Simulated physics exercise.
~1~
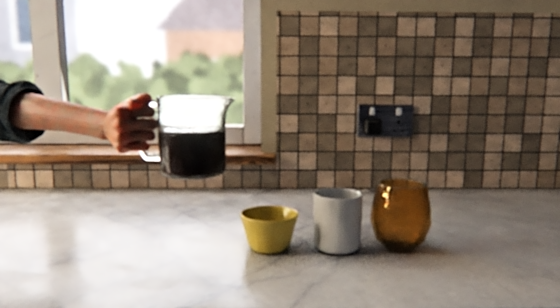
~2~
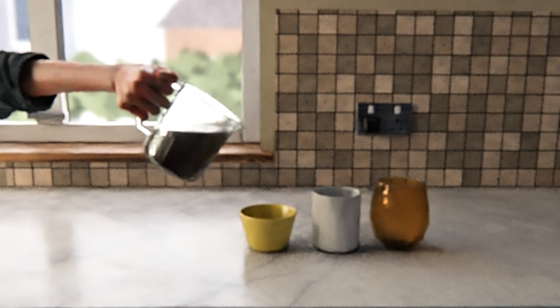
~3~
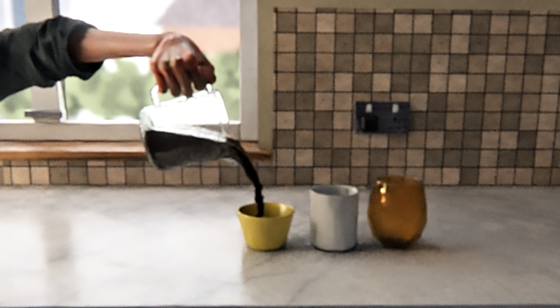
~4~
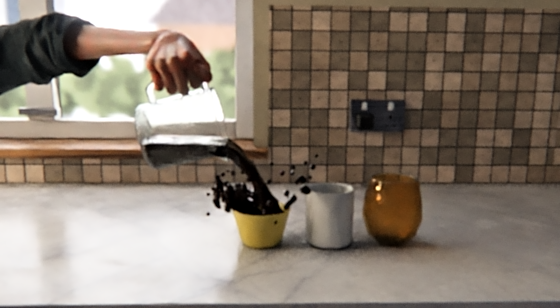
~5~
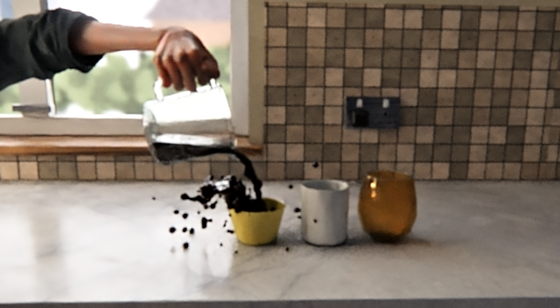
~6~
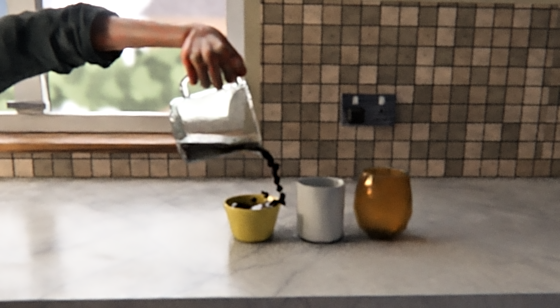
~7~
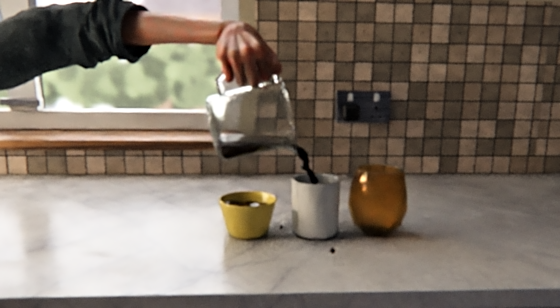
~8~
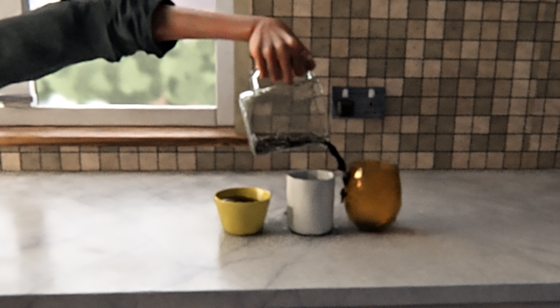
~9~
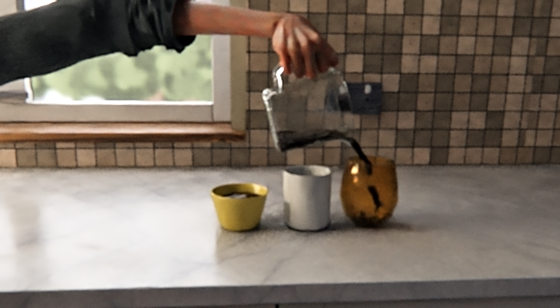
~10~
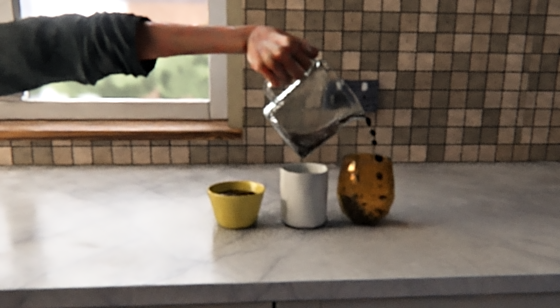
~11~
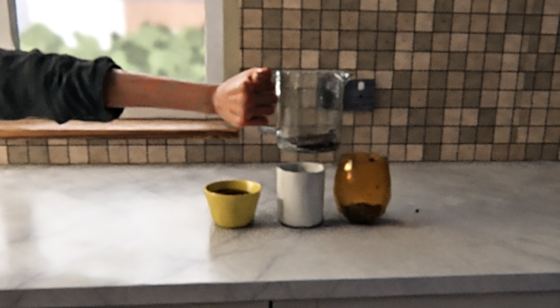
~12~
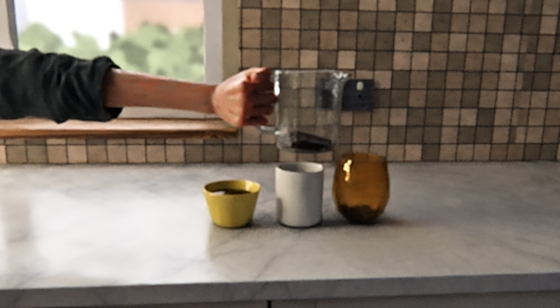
A hand tipped a glass pitcher of dark coffee over a yellow cup, splashing wildly, then swept right, pouring into a pale mug and an amber glass before leveling the nearly empty pitcher above them, with a little coffee visible in the amber glass.
